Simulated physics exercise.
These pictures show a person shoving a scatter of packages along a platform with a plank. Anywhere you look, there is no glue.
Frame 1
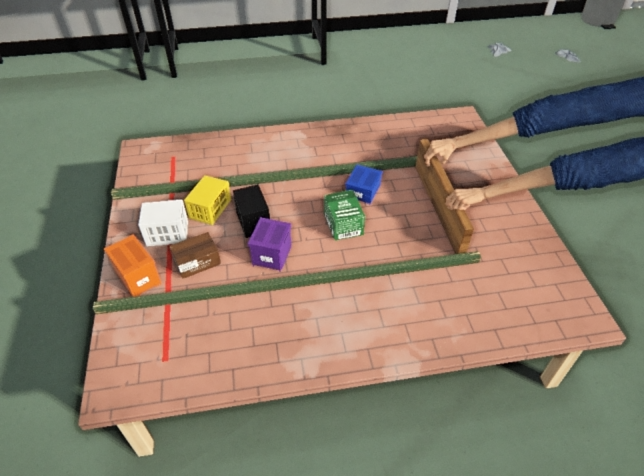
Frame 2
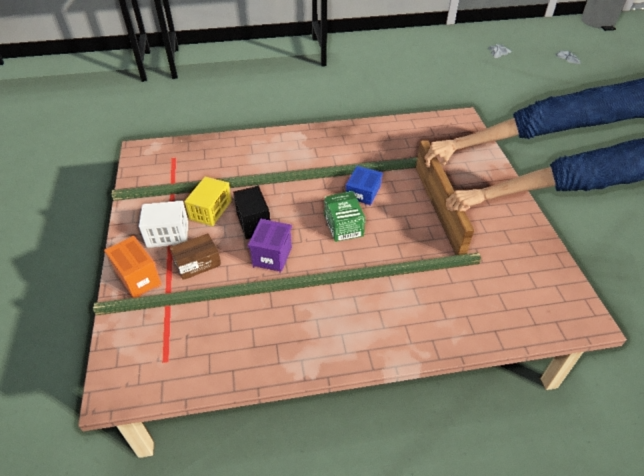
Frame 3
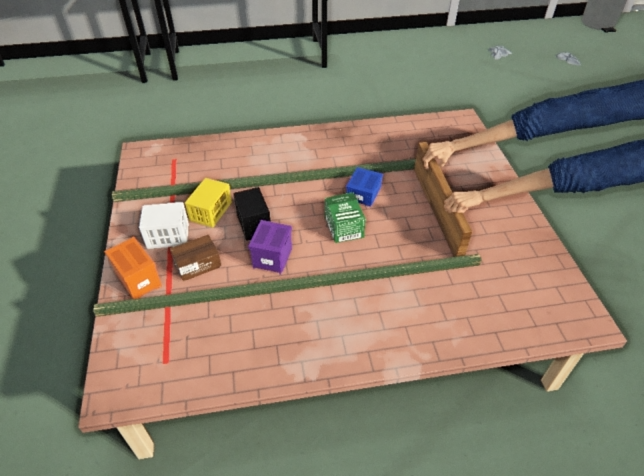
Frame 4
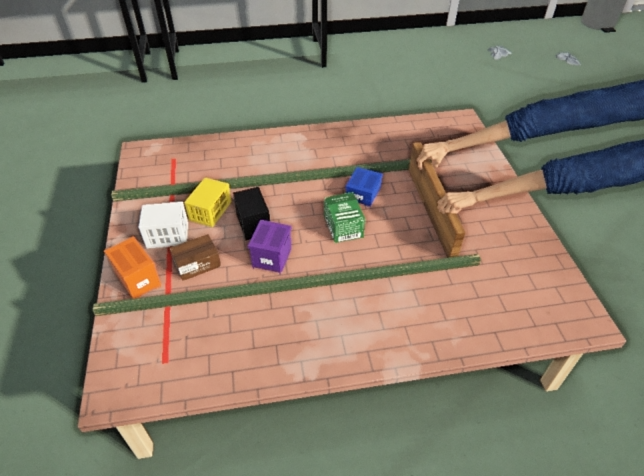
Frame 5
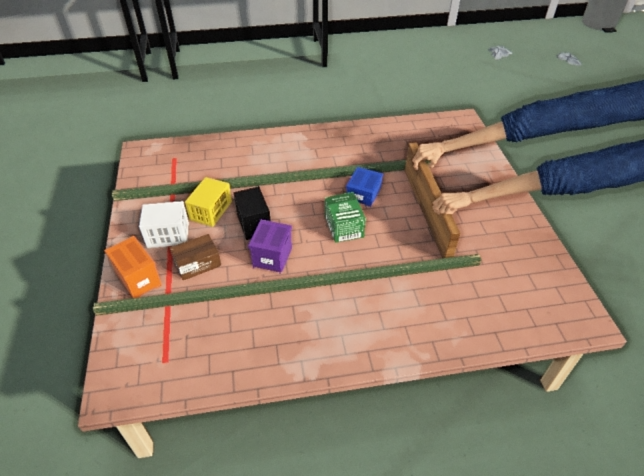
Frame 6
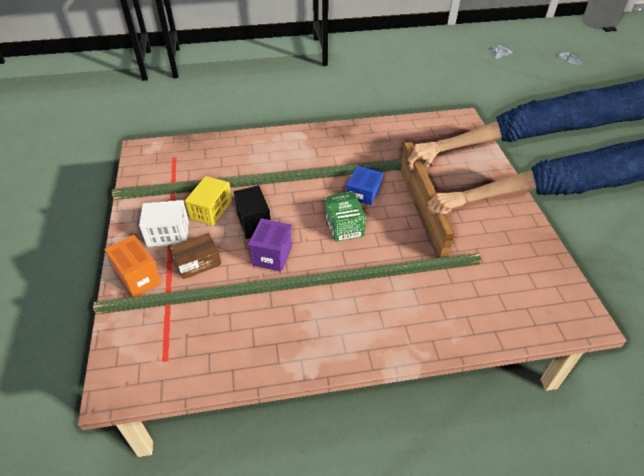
A wooden plank, gripped by two hands in blue sleeves at the right, slides slightly leftward across a brick-patterned platform on a green floor, seen from above at an angle. Orange, white, brown, yellow, black, purple, green and blue boxes sit between two green rails, the leftmost near a red line. The boxes stay put, untouched by the plank, and the camera stays still.
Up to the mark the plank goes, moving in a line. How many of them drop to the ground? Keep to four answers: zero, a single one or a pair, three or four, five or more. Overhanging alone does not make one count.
The answer is a single one or a pair.
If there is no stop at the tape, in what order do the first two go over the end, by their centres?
Counting earliest first, you get the orange tote, after which comes the white crate.
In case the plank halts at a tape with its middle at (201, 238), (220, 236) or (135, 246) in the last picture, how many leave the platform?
In order: 0, 0 and 5.
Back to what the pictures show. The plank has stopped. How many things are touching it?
I count 3 of them.
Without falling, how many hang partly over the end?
The number is 2.
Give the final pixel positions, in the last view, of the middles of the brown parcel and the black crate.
The brown parcel at (114, 259), the black crate at (122, 225).
Soon after, none off yet; orange tote at rest near (134, 267); white crate at rest near (165, 224); brown parcel at rest near (196, 256).
Then, none off yet; orange tote moved a little near (127, 268); white crate moved about its own width near (139, 227); brown parcel moved about its own width near (167, 255).
By the end, the number that fall off is one or two; fallen, white crate and orange tote.
